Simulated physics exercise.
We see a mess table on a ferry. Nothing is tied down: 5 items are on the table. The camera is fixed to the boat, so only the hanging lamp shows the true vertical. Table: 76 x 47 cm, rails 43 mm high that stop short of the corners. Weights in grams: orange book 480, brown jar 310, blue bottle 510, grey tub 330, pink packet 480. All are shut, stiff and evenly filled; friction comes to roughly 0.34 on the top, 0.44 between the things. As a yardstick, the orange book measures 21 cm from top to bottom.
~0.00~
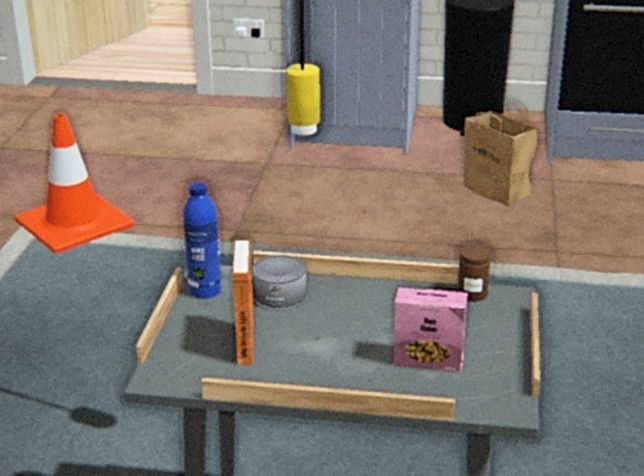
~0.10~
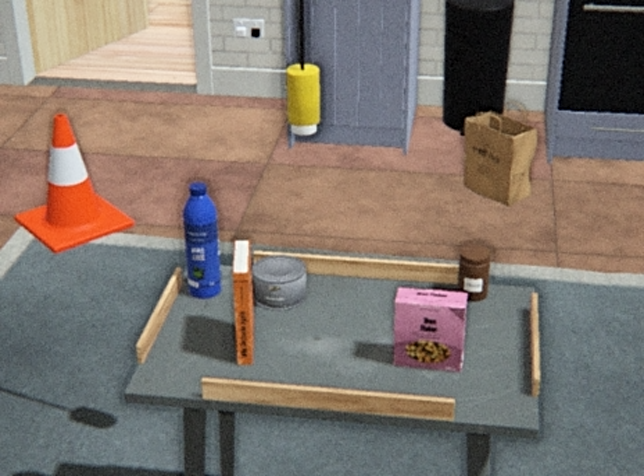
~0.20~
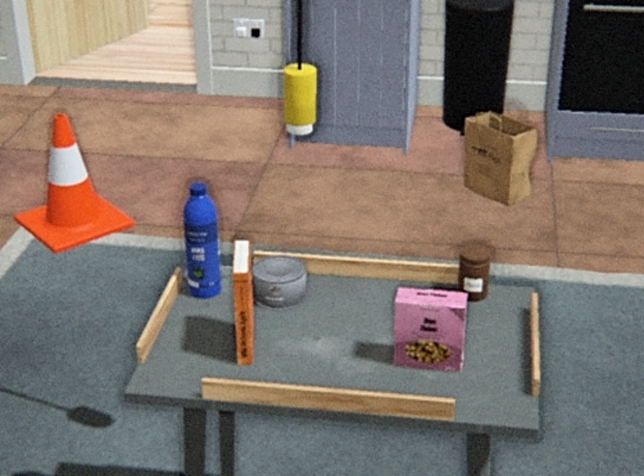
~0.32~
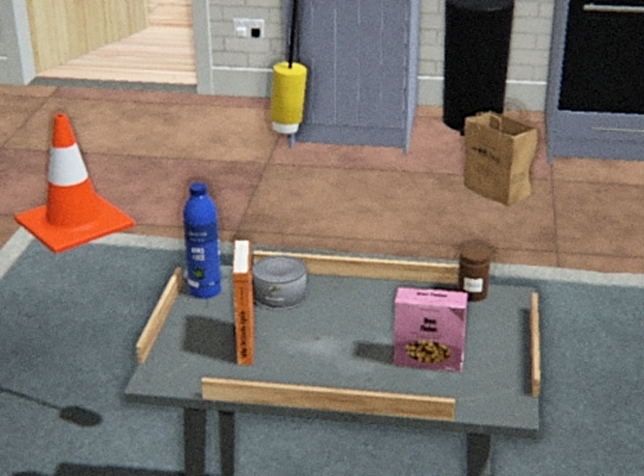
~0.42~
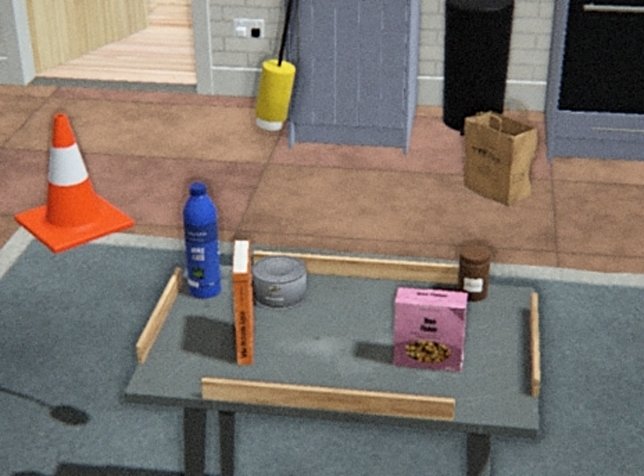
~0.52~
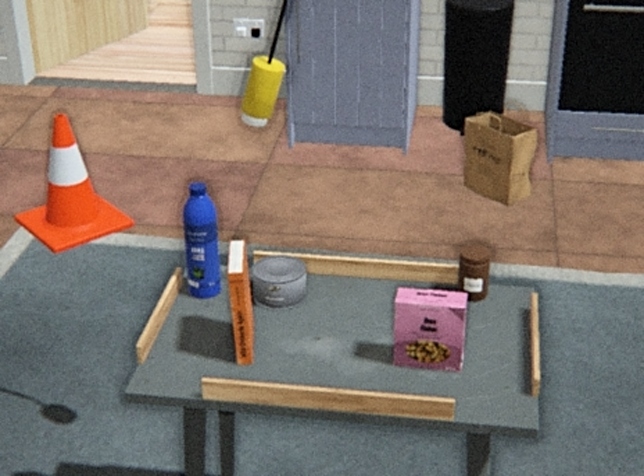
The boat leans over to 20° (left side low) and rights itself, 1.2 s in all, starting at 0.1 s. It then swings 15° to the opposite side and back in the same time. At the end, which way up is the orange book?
The orange book falls over.
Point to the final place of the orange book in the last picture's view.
Near (216, 345).
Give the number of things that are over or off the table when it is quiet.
In all, 2.
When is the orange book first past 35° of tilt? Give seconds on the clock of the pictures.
Near 0.7 s.
After 1.12 s, heel 4°, left side down; blue bottle now off the table; orange book 75° off its base near (173, 329).
After 1.52 s, heel 4°, right side down; orange book 75° off its base near (173, 329).
In the end (3.0 s), off the table and tipped over, blue bottle; toppled on the table, orange book; the other 3 under 5 cm from the start. In the last view, orange book near (216, 345).
